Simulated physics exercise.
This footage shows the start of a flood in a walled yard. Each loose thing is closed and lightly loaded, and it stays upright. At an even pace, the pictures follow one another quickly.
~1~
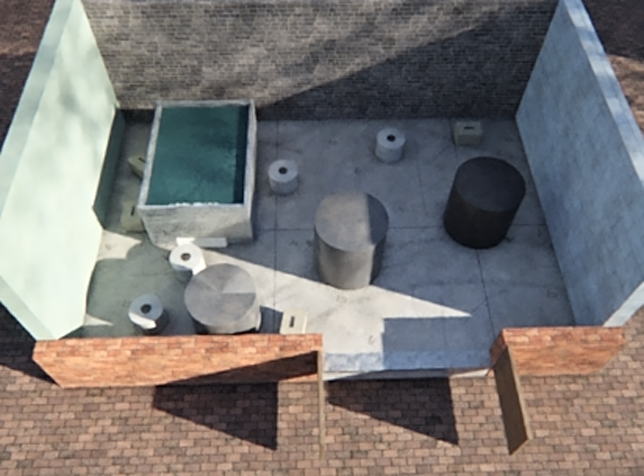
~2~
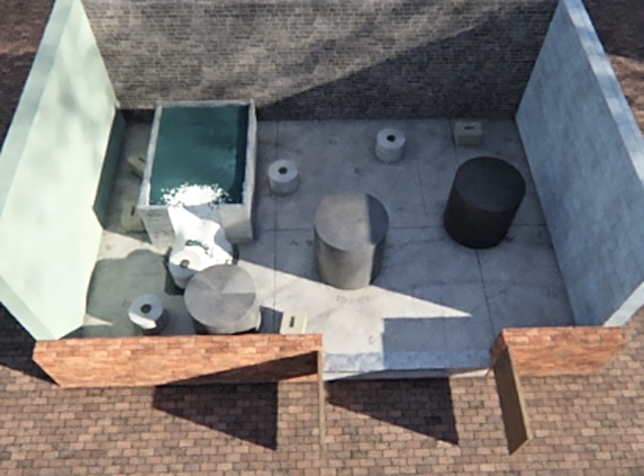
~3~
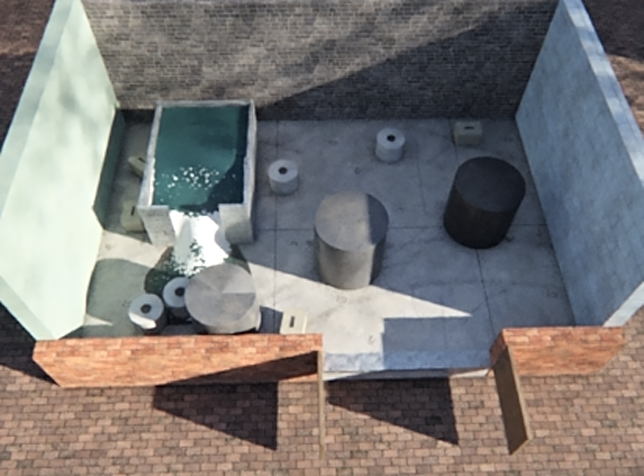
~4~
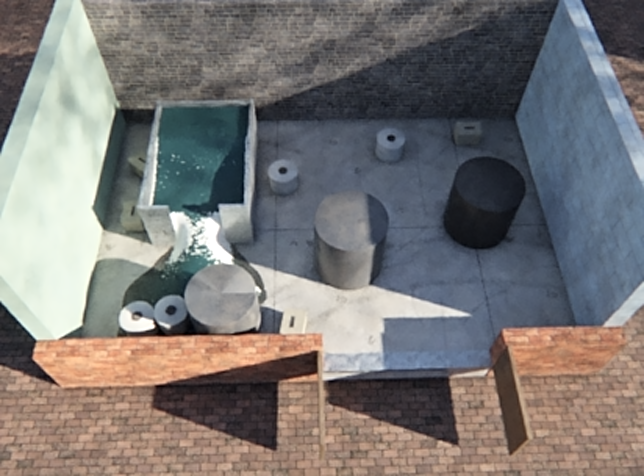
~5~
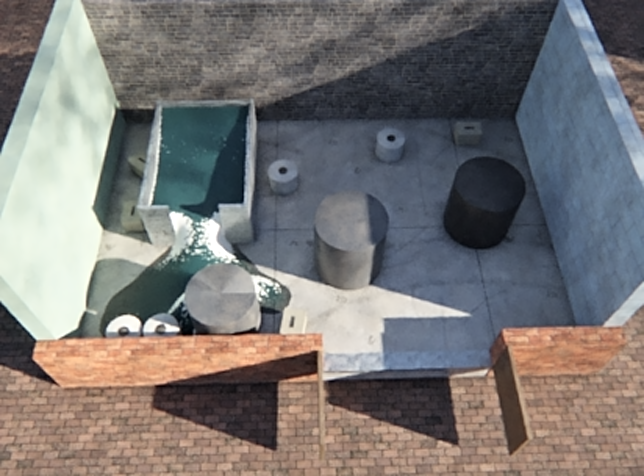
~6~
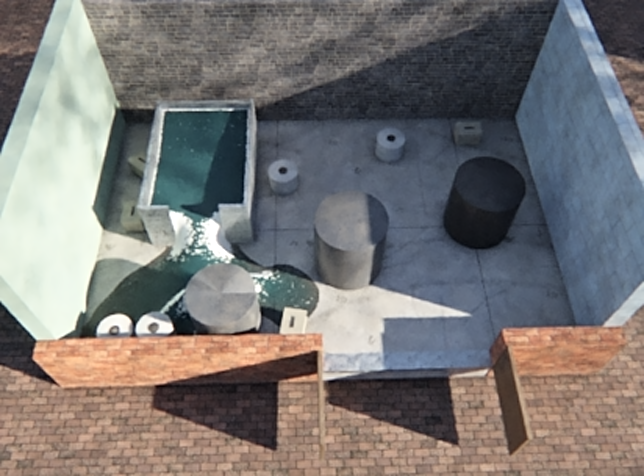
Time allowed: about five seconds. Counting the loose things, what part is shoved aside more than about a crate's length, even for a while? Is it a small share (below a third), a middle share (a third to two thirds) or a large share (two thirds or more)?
A large share, two thirds or more.
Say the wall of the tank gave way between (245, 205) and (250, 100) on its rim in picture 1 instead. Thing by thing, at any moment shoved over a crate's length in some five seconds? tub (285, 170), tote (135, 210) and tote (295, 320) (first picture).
As listed: Shifted that much, not that far, shifted that much.
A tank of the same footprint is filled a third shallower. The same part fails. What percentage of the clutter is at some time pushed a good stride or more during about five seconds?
My estimate is around 60 percent.
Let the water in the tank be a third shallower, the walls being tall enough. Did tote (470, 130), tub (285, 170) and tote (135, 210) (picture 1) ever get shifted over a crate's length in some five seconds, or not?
Going through them in turn, I'd say never got there, then never got there, then got there.
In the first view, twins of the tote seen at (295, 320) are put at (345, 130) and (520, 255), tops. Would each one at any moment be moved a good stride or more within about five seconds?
Well, one then the other: Carried that far, not carried that far.
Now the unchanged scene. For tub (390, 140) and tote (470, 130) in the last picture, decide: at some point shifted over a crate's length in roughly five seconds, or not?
Note, in order: Within that / within that.
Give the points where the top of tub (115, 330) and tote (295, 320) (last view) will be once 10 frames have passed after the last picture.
My guess is around (126, 212) and around (359, 318).
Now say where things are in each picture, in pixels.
The first frame shows a tub at (186, 257) rests on the ground; a tub at (146, 309), on the bottom; 0 of 8 have shifted.
The second frame shows a tub at (185, 264), on the bottom, close to its start; a tub at (146, 309) rests on the ground; 1 of 8 have shifted.
The third frame shows a tub at (180, 292) rests on the ground, a stride from its start; a tub at (146, 309), on the bottom; 1 of 8 have shifted.
The fourth frame shows a tub at (171, 310), on the bottom, a stride from its start; a tub at (137, 316) rests on the ground, close to its start; 2 of 8 have shifted.
The fifth frame shows a tub at (161, 329), on the bottom, a stride from its start; a tub at (124, 331), on the bottom, a stride from its start; 2 of 8 have shifted.
The sixth frame shows a tub at (154, 328) floats, a stride from its start; a tub at (115, 330), afloat, a stride from its start; 2 of 8 have shifted.
A moment on, 2 of 8 are well off their spots; 2 afloat.
Next, 4 of 8 are well off their spots; 3 afloat.
Later, 5 of 8 are well off their spots; 5 afloat.
In the end, 6 of 8 are well off their spots, and 6 have been at some point; 5 afloat.
